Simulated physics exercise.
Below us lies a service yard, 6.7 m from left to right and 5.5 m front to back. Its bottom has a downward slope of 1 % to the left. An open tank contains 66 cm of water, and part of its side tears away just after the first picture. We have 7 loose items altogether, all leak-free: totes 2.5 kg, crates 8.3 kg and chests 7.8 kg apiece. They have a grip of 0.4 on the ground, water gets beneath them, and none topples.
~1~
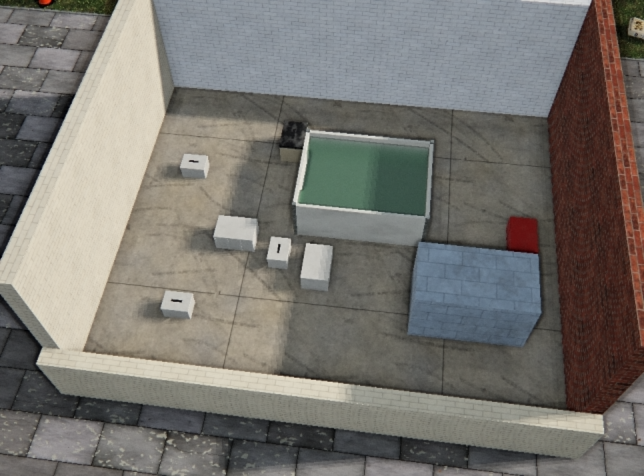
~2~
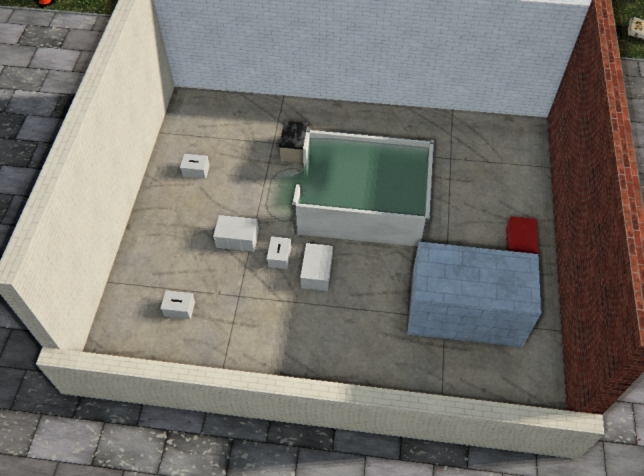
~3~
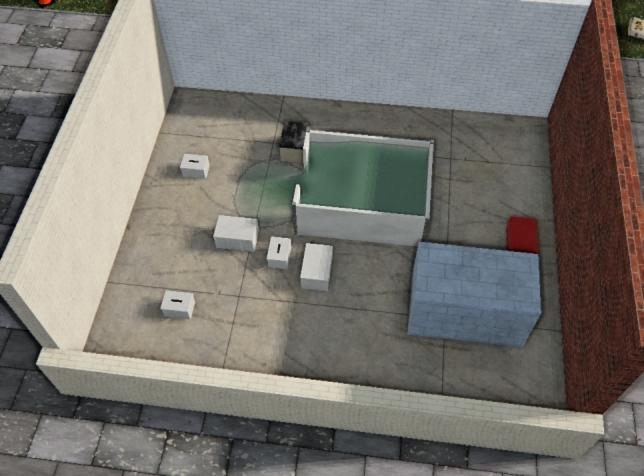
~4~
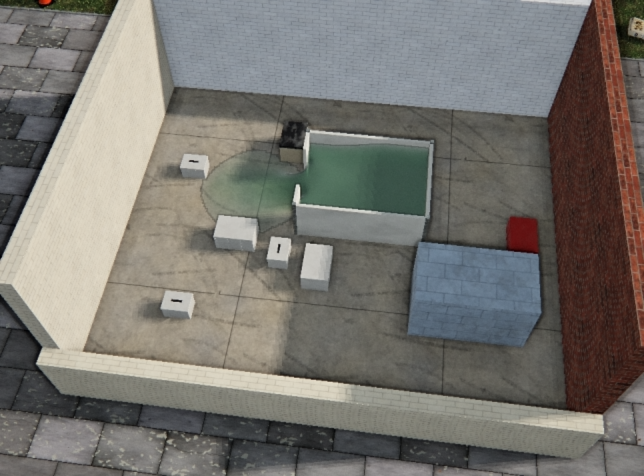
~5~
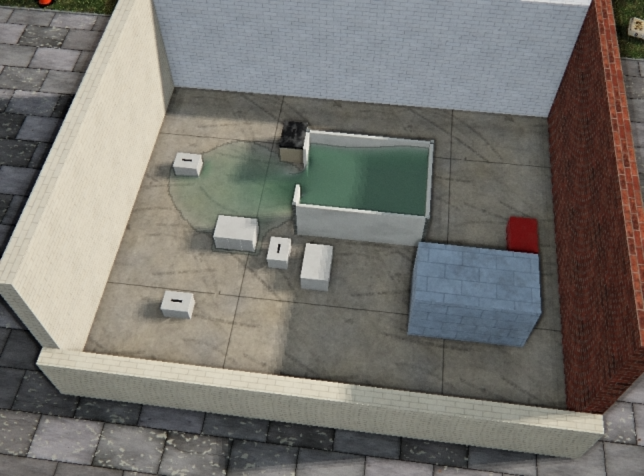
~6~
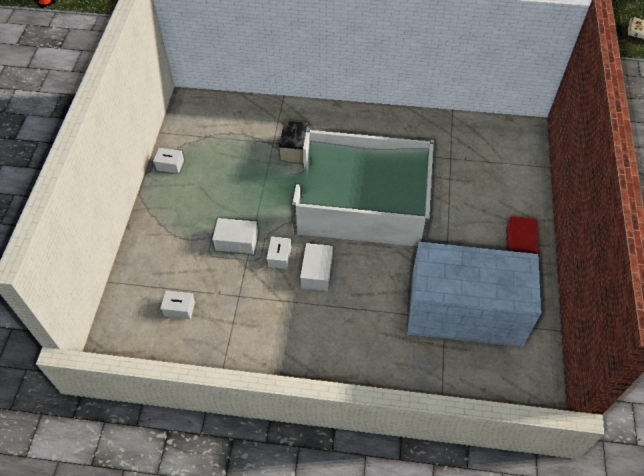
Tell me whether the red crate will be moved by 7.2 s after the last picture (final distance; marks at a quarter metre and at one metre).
The red crate? It stays roughly where it started.
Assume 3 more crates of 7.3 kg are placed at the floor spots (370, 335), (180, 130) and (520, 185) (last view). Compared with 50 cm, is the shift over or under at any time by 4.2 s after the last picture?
Going one by one: Not far enough, too far, not far enough.
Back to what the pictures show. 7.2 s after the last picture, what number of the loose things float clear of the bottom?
At that point I count 5.
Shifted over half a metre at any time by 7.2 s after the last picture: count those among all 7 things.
The tally stands at 3.
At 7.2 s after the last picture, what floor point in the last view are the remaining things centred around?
Close to (346, 226).
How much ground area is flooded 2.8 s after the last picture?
Close to 18 m2, I'd say.
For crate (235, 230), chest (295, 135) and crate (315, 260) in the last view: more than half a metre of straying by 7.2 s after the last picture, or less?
Taking them in order: Exceeded, fell shy and fell shy.
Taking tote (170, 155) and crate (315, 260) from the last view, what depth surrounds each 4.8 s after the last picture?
Depths: Near 7 cm, then near 1 cm.
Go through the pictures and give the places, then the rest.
The first picture shows the red crate at (524, 234), on the bottom; water covers 2.7 m2; 0 of 7 have shifted.
The second picture shows the red crate at (524, 234) rests on the ground; 3.1 m2 under water; 0 of 7 have shifted.
The third picture shows the red crate at (524, 234), on the bottom; 3.8 m2 under water; 0 of 7 have shifted.
The fourth picture shows the red crate at (524, 234) rests on the ground; water covers 4.7 m2; 0 of 7 have shifted.
The fifth picture shows the red crate at (524, 234), on the bottom; water covers 5.6 m2; 1 of 7 have shifted.
The sixth picture shows the red crate at (524, 234) rests on the ground; water covers 6.8 m2; 2 of 7 have shifted.
Then, 0.9 s after the last picture the red crate is near (524, 234), 0.0 m from its start, aground; 1 afloat.
Then, 2.8 s after the last picture the red crate is near (524, 234), 0.0 m from its start, aground; 1 afloat.
Then, 4.8 s after the last picture the red crate is near (524, 234), 0.0 m from its start, aground; 2 afloat.
Then, 7.2 s after the last picture the red crate is near (524, 234), 0.0 m from its start, aground; 5 afloat.
